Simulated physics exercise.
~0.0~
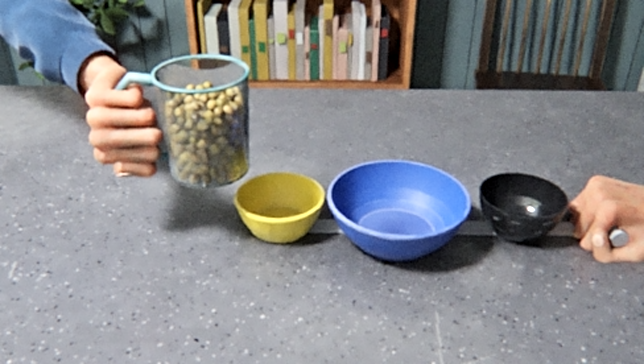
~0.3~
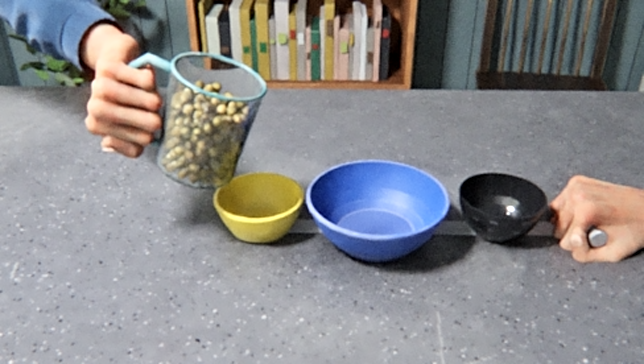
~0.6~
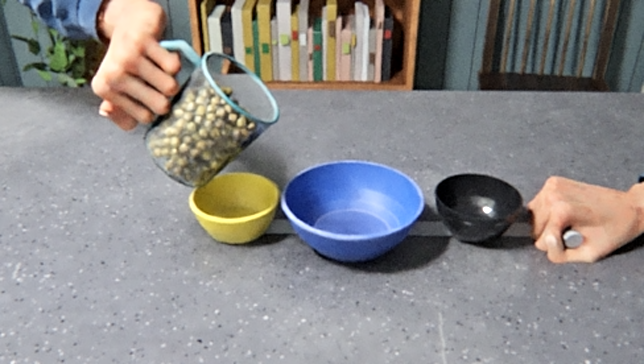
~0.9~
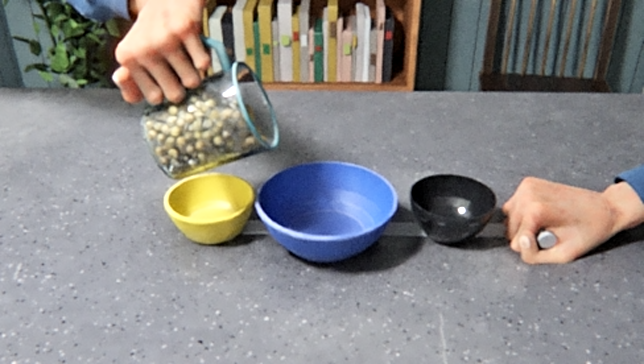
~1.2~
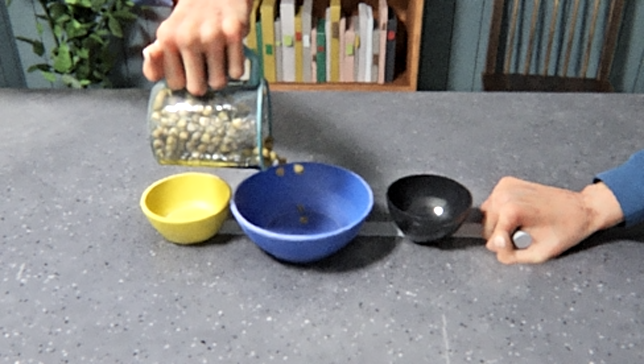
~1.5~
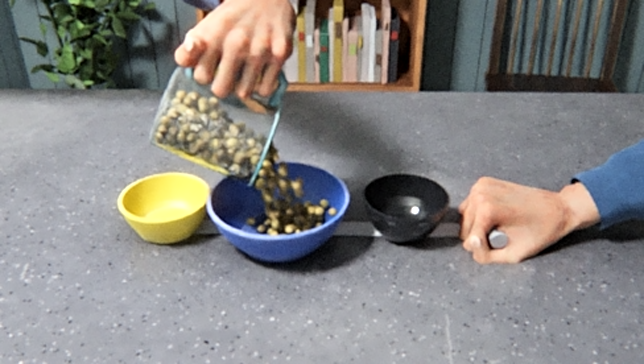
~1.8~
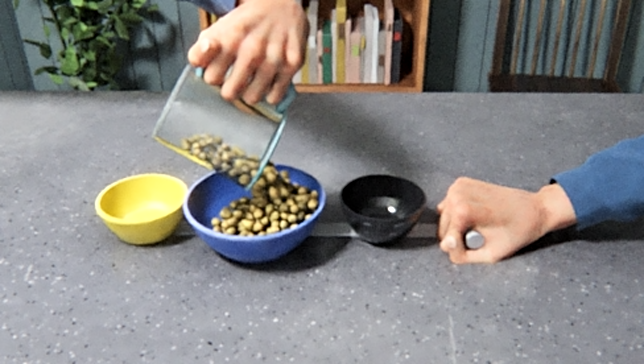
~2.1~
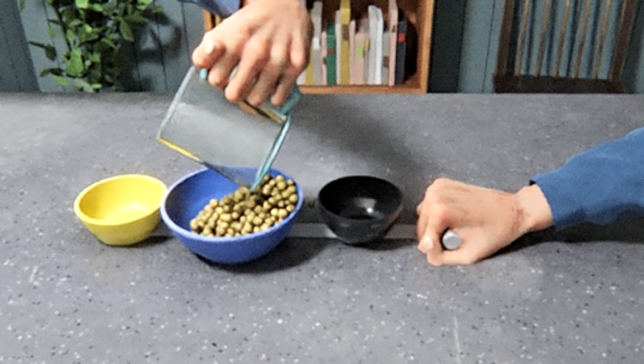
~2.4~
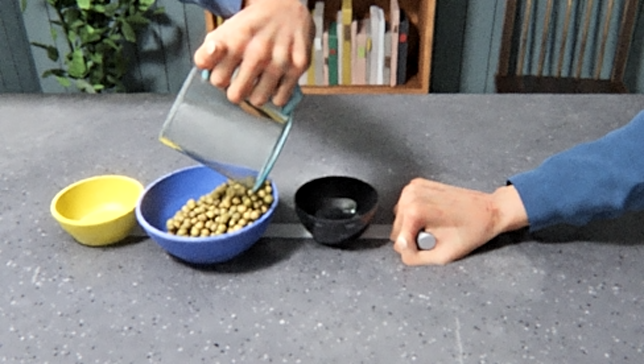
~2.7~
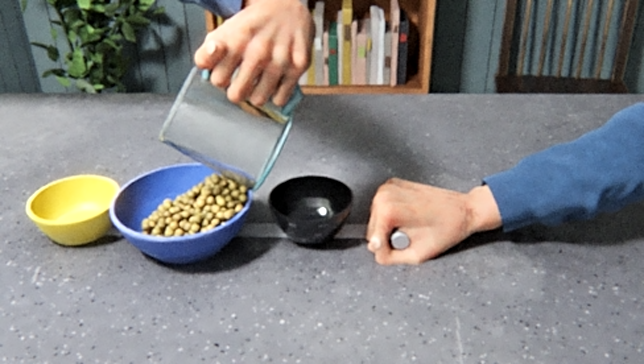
On a speckled gray tabletop, one hand slid a joined row of yellow, blue and black bowls steadily left while another tipped a clear cup of small greenish pieces, which poured into the blue bowl and stayed heaped there, leaving the other two empty.
